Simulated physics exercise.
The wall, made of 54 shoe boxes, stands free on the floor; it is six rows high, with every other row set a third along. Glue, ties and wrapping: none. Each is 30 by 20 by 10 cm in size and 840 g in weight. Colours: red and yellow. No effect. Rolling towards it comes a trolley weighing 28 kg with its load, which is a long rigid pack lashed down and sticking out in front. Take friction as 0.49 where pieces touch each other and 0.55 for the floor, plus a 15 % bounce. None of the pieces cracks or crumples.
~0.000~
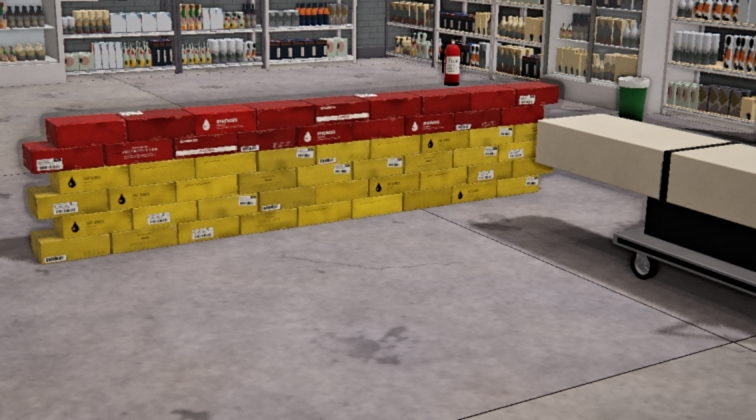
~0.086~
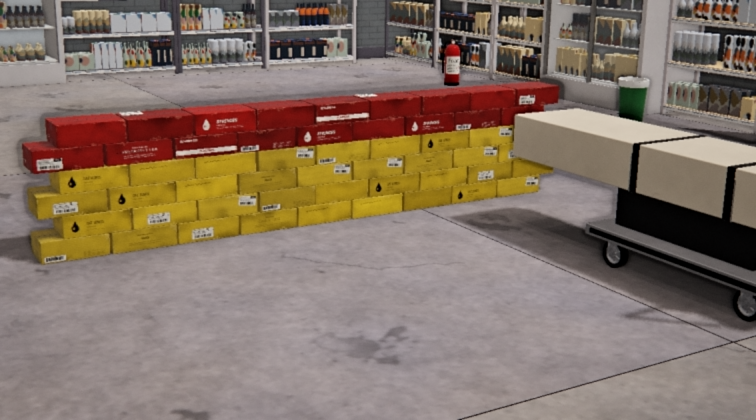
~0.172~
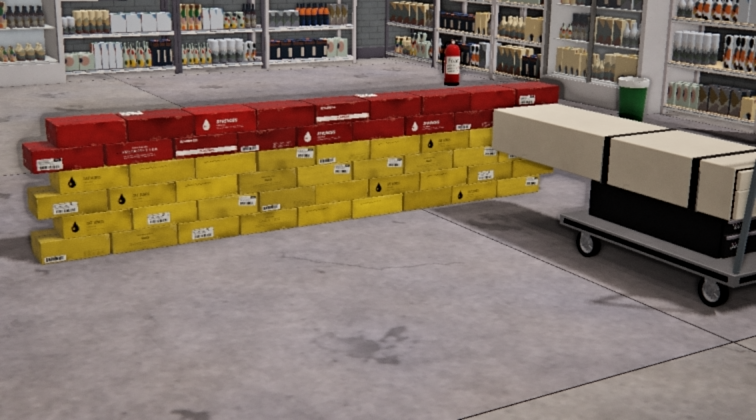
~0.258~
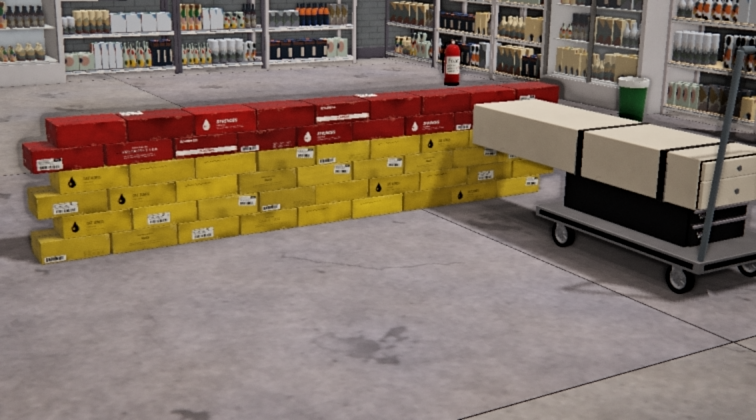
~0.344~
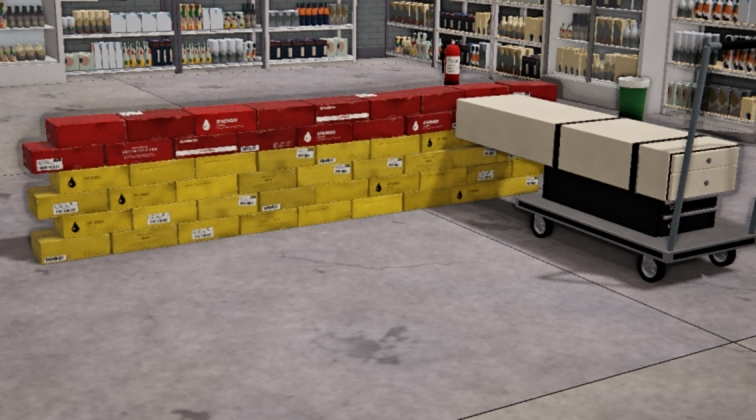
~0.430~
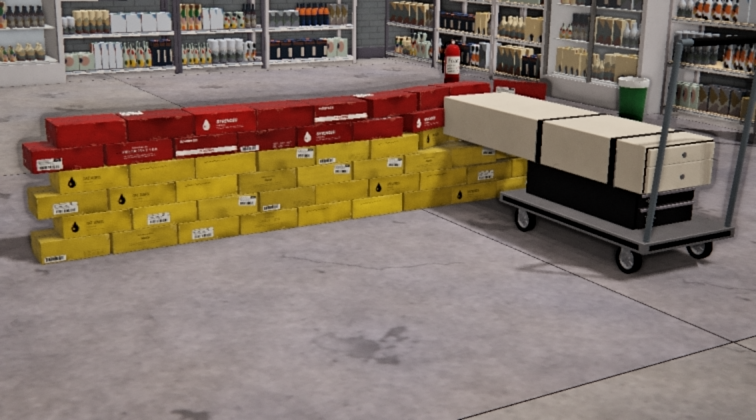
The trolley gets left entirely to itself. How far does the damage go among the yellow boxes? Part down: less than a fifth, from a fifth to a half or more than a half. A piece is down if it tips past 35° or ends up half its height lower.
It adds up to below one fifth.
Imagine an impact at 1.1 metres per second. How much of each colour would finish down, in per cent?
Result - yellow: 10%; red: 40%.
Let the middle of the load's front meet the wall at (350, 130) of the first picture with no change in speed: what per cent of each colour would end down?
Result - yellow: 10 %; red: 50 %.
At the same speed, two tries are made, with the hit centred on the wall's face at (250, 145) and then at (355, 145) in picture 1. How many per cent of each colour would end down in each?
First try then second: Yellow 10 and 10, red 30 and 10 per cent.
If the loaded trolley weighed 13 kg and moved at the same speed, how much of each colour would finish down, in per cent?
You'd get yellow at 10 and red at 40 per cent down.
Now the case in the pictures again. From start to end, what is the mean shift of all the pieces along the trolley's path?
On average the pieces move some 20 cm.
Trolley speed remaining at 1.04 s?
The trolley is doing roughly 0.7 m/s at that moment.
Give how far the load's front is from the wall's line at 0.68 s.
About 55 cm past it.
After 0.68 s, load 53 cm past the wall's line, still rolling; 3 of the 36 yellow boxes down (9 of 54 in all colours); top yellow box unmoved; top red box 42° from how it stood, 23 cm lower.
After 1.04 s, load 90 cm past the wall's line, still rolling; 3 of the 36 yellow boxes down (10 of 54 in all colours); top yellow box unmoved; top red box upside down.
In the end (2.6 s), load 1.05 m past the wall's line, stopped; 3 of the 36 yellow boxes down (10 of 54 in all colours); top yellow box unmoved; top red box upside down. That is 8 per cent. From the last view, middles, top yellow box near (156, 168), top red box near (526, 154).
